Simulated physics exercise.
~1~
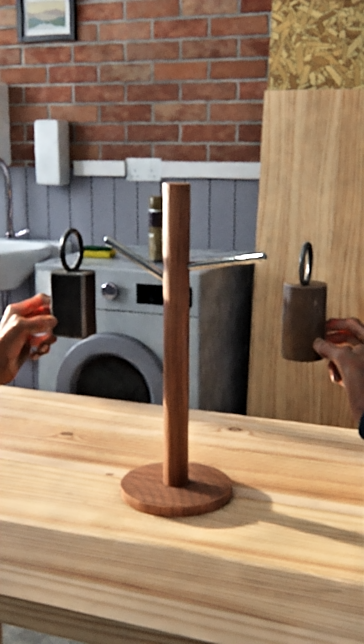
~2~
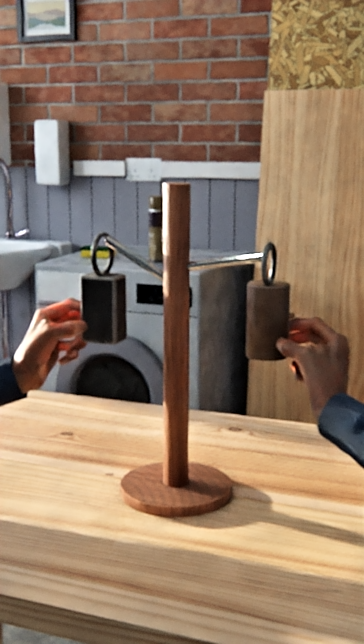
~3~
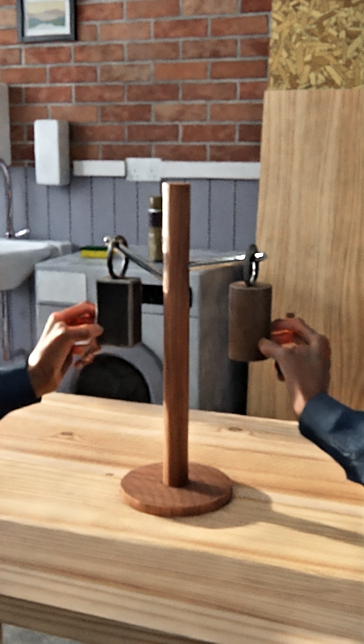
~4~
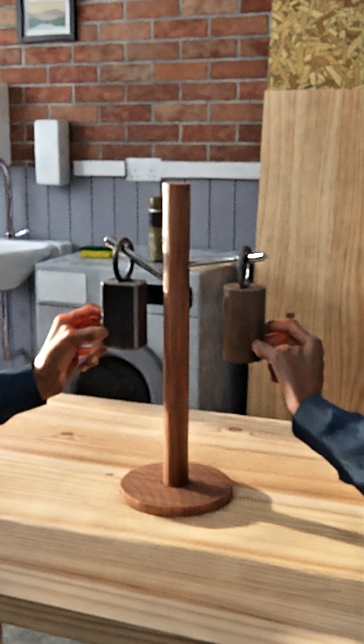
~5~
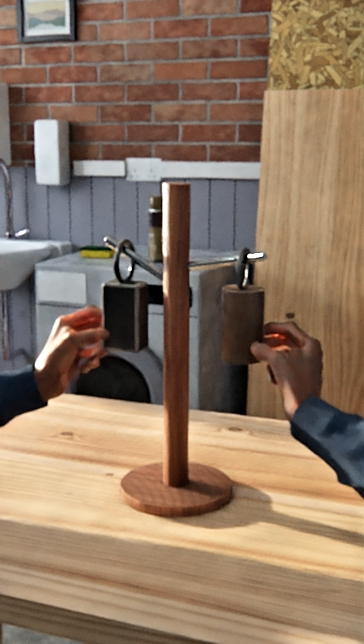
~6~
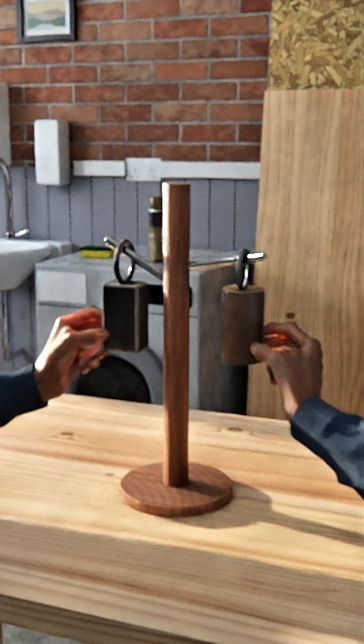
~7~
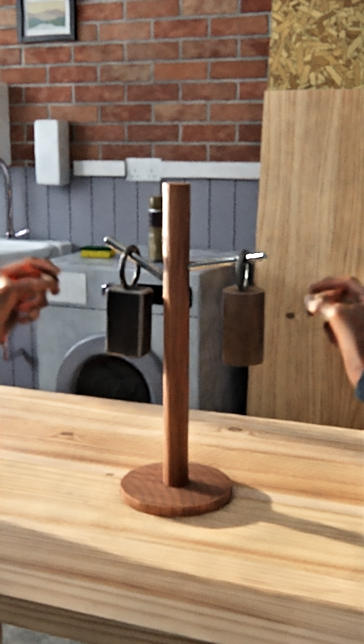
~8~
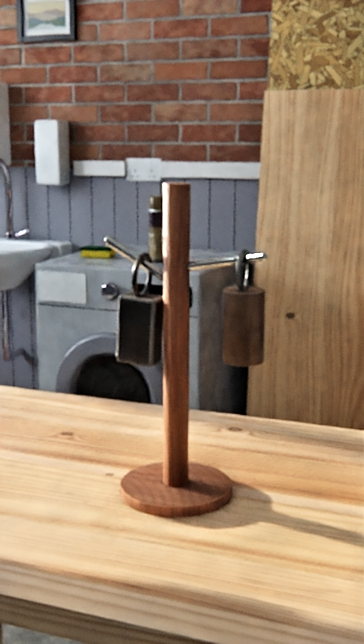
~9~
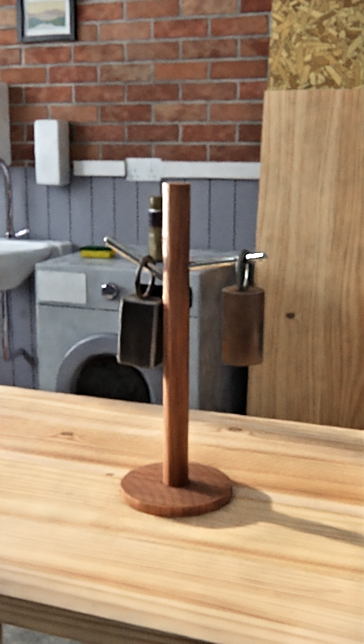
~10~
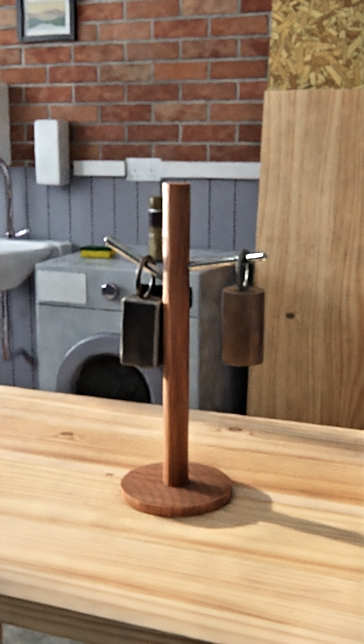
At first, a wooden stand with a thin metal peg on each side stands on a table, while one hand on the left holds a black block by its side and another on the right holds a brown one, each topped with a ring. The hands bring both pieces inward until their rings loop over the pegs. They hold them there briefly, then let go and draw back out of view. The black piece slides slightly inward and down along its peg, while the brown one stays put. Finally, both hang still on their pegs.
